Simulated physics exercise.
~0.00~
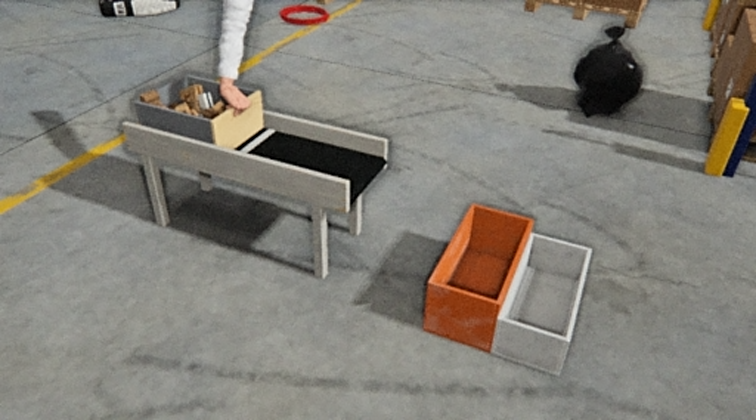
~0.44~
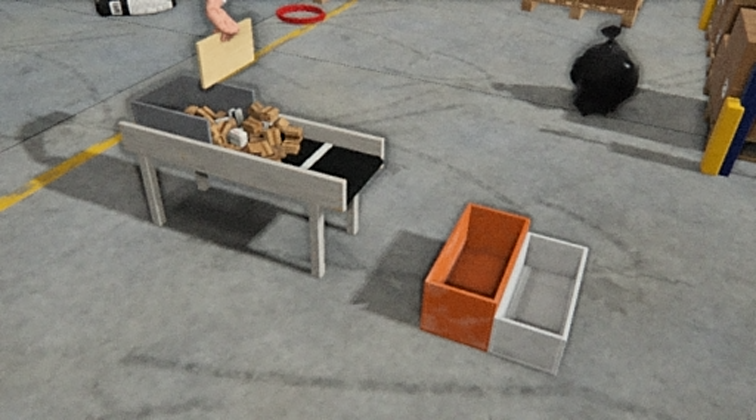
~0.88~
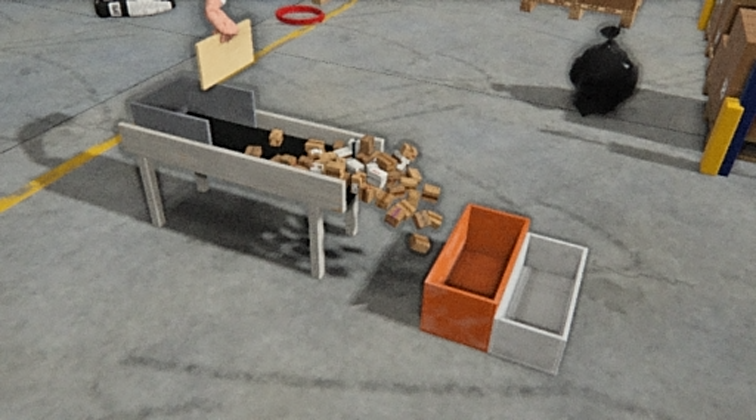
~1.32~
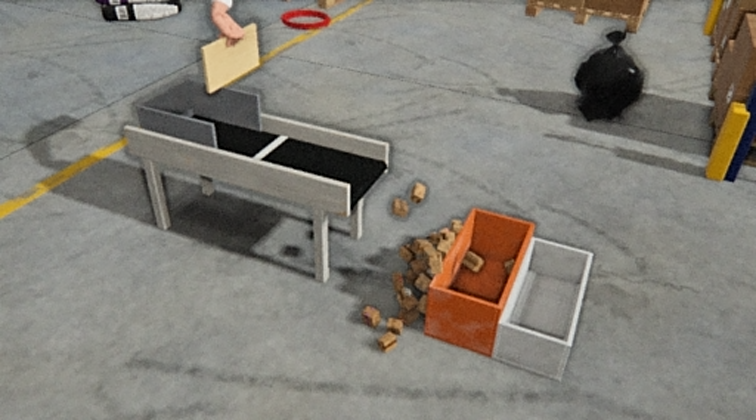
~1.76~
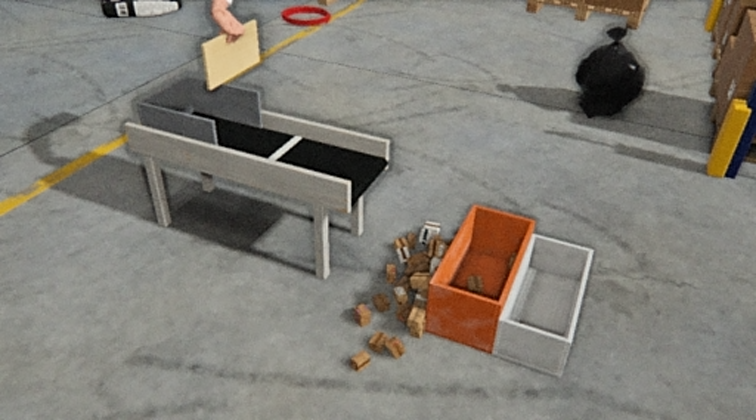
A hand lifted a pale board from the front of a grey pen, and a heap of small brown and white parcels rode the black belt off its end, mostly landing on the floor short of the orange box, with only a couple inside.
